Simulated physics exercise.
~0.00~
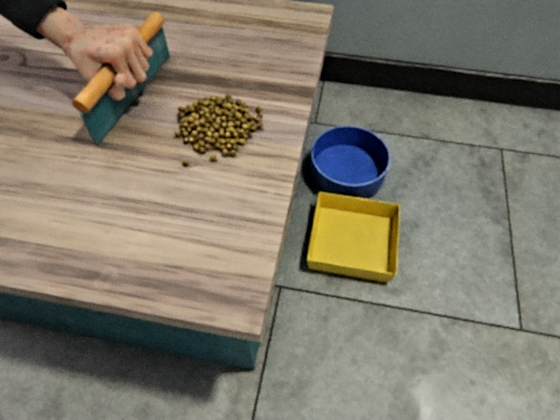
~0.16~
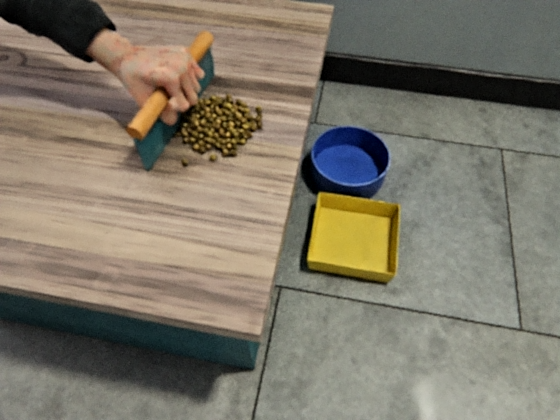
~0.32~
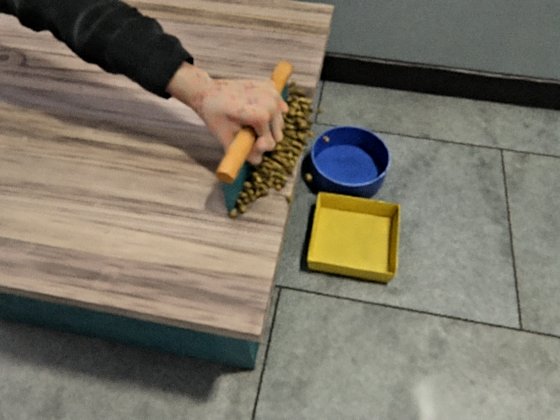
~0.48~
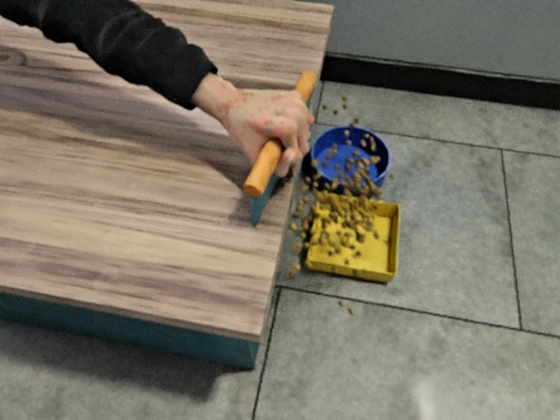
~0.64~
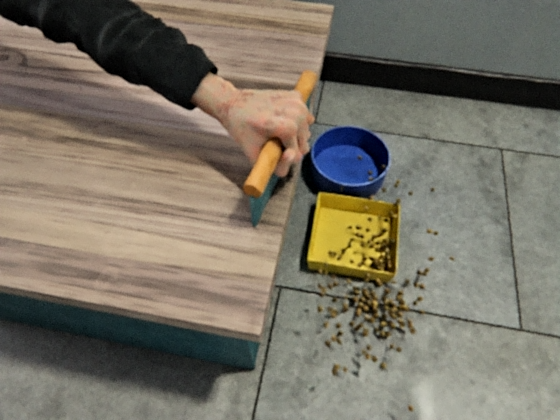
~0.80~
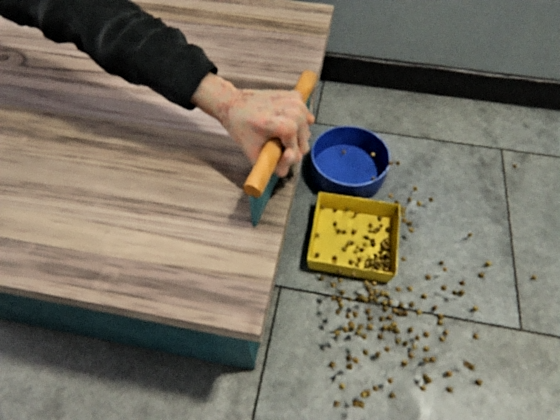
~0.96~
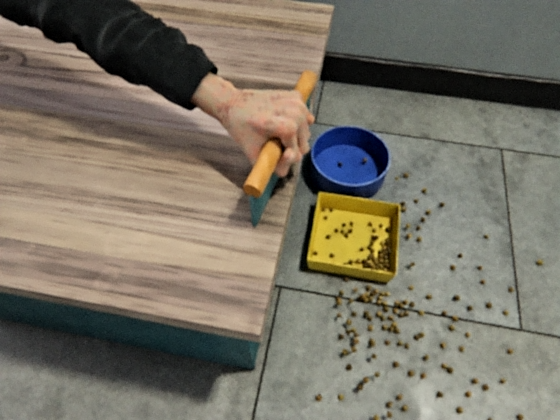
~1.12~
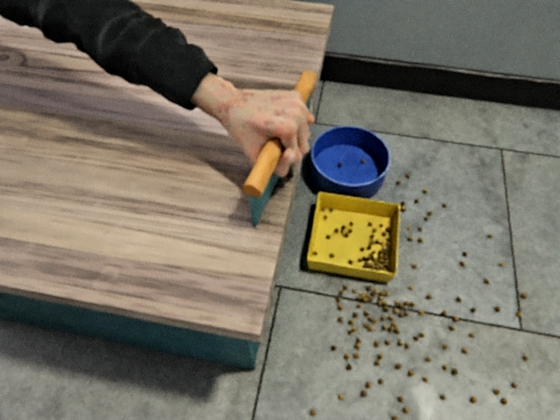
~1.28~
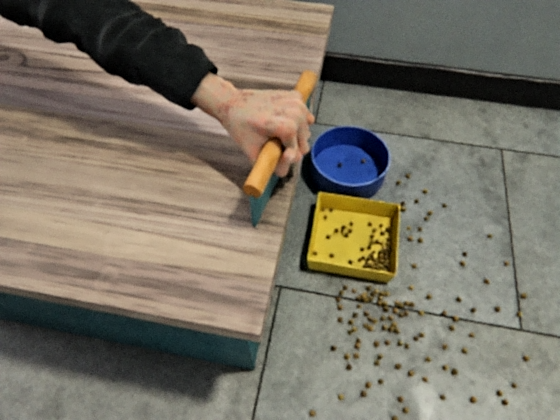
Small brown pieces being scraped rightward off a wooden tabletop by hand, some landing in a yellow tin, most scattering across floor tiles.
